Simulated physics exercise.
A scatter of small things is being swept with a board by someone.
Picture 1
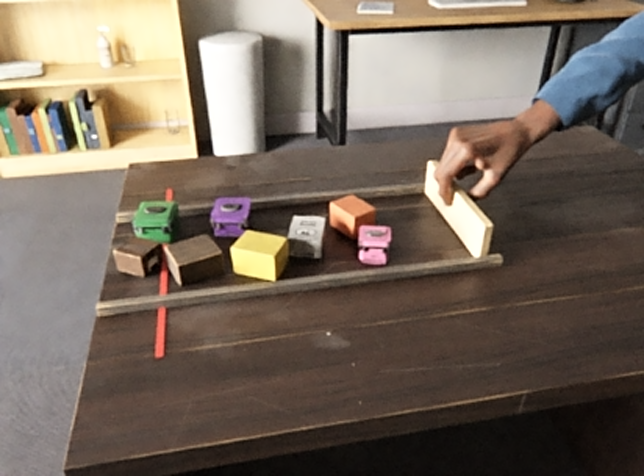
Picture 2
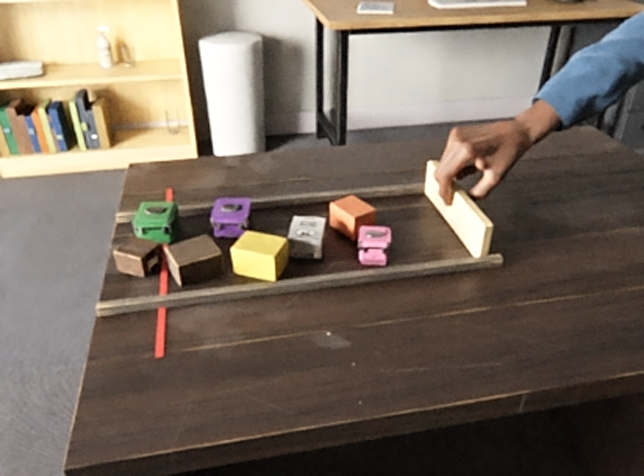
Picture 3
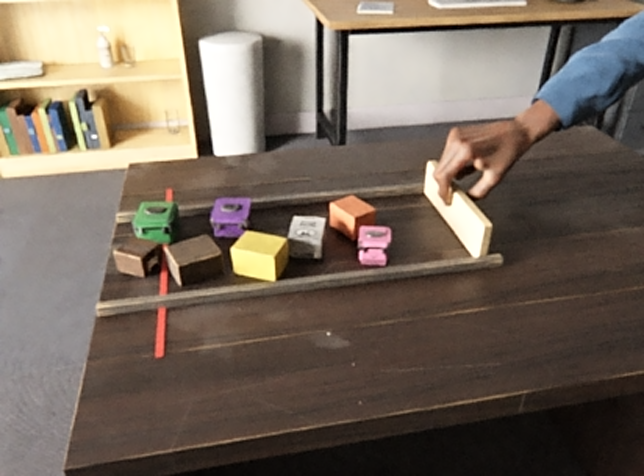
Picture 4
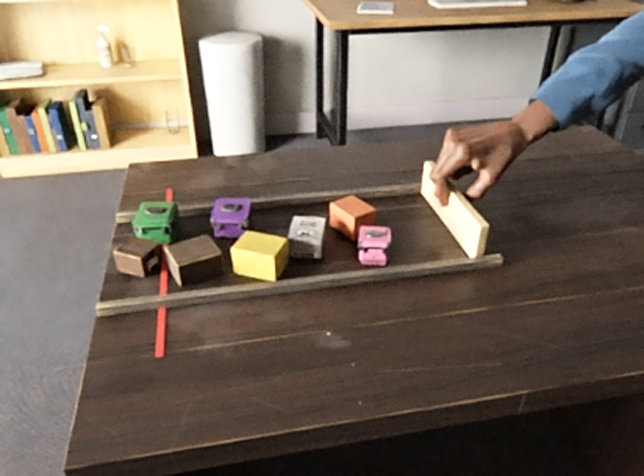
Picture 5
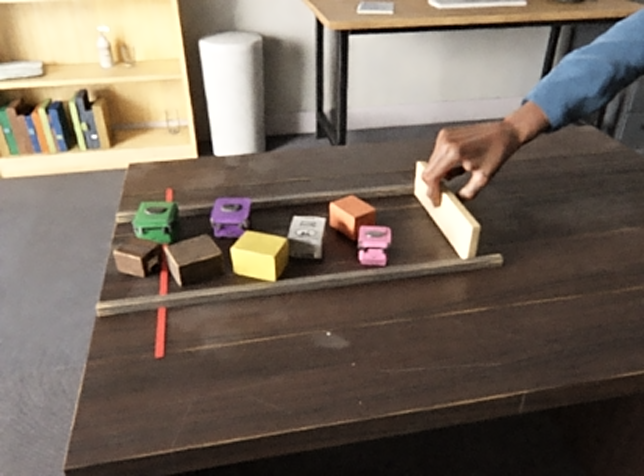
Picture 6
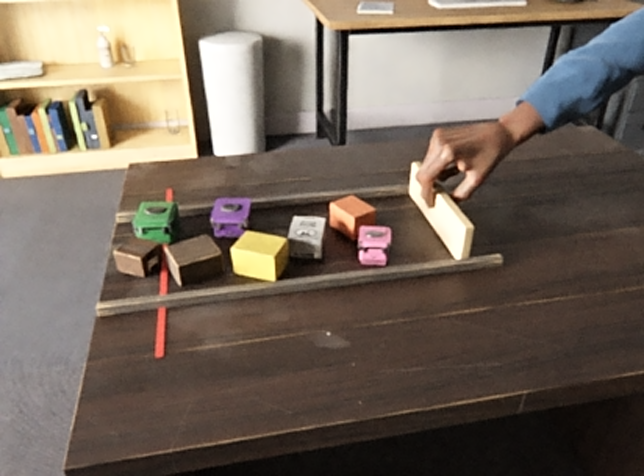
A light wooden board, gripped from above by a hand, stands still at first at the right end of two rails on a dark table. The hand then slides it slightly left, toward small blocks and cases that stay motionless between the rails and around a red tape line, with a gap still remaining.
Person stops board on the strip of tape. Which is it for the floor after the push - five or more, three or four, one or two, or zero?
I expect three or four drops over the end.
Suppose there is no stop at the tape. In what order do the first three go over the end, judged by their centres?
First the brown box, next the green case, last the black block.
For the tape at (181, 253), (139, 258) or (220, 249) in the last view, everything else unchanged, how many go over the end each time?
Down on the floor: 3, 6 and 1.
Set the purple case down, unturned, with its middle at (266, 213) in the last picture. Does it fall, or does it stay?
Well, the purple case keeps its place.
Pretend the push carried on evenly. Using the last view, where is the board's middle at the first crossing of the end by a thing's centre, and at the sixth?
I'd put it close to (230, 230) and later close to (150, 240).
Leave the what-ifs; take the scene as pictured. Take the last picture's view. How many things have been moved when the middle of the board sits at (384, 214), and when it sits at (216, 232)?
Up to then 0, and up to the other point 8.
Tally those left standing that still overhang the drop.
It's 3.
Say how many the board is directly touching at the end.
It touches 2.
Soon after, none off yet; brown box at rest near (139, 256); green case at rest near (158, 223); black block at rest near (194, 260).
At rest, the number that fall off is three or four; fallen, black block, green case and brown box.
